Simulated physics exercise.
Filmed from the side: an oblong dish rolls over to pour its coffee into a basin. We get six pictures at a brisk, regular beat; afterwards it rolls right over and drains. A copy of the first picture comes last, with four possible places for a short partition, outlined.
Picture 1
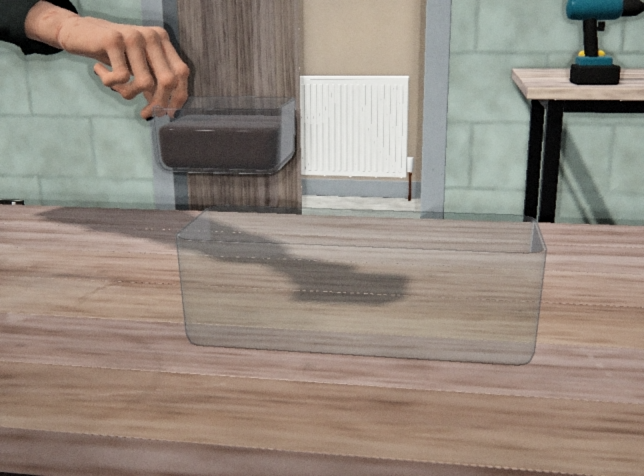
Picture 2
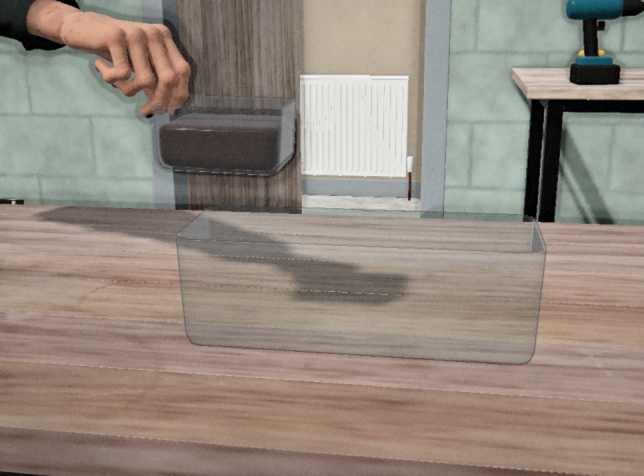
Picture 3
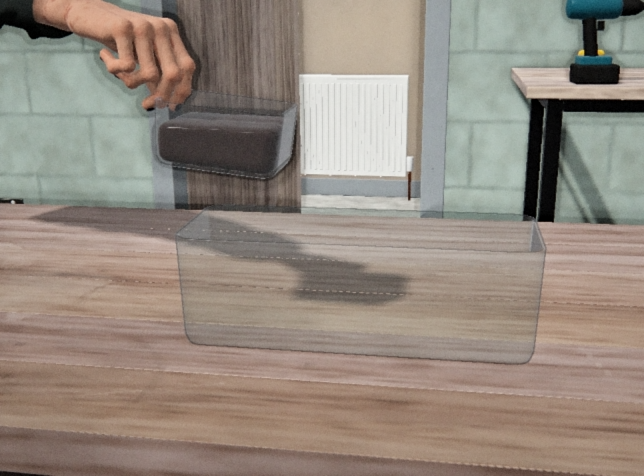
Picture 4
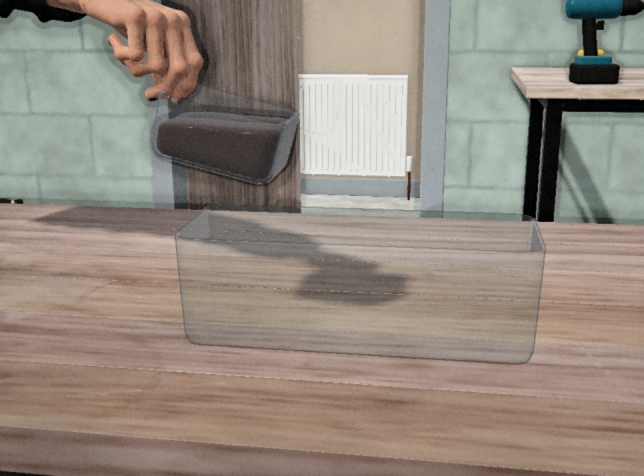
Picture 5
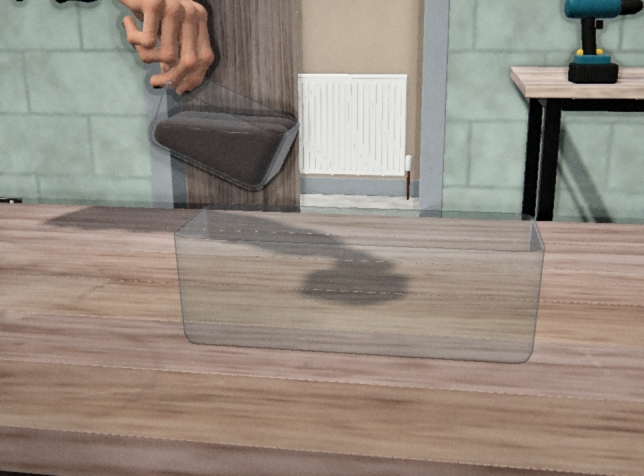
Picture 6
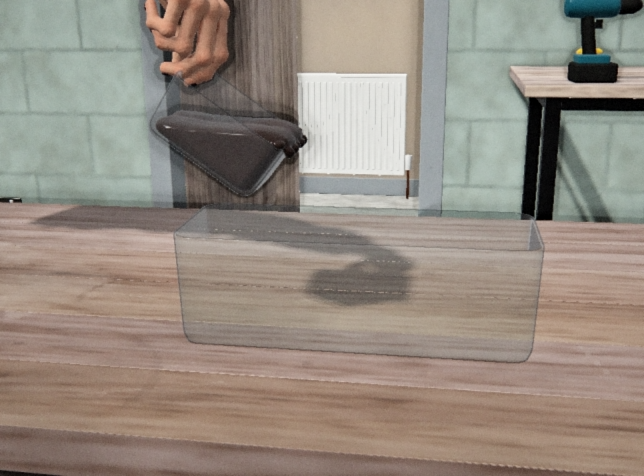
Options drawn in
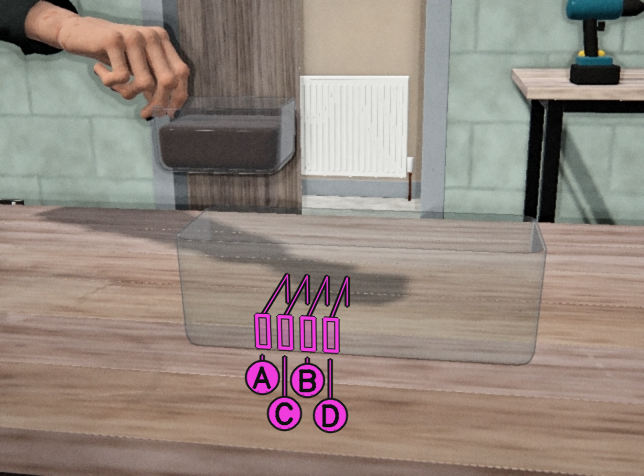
In the video, a hand above a clear oblong dish of dark liquid turns as the dish tilts steadily to the right over a wooden table holding an empty transparent basin, until the liquid reaches over the dish's lip.
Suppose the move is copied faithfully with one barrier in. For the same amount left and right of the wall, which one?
Slot D.
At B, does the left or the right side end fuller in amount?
The right one.
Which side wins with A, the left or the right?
The right side.
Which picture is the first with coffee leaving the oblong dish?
Picture 6.
On the marked copy, A at (262, 355); B at (307, 358); C at (284, 357); D at (330, 359).
If A is chosen, about 10 % ends left of the wall and 89 % right of it.
If B is chosen, about 32 % ends left of the wall and 68 % right of it.
If C is chosen, about 23 % ends left of the wall and 76 % right of it.
If D is chosen, about 50 % ends left of the wall and 50 % right of it.
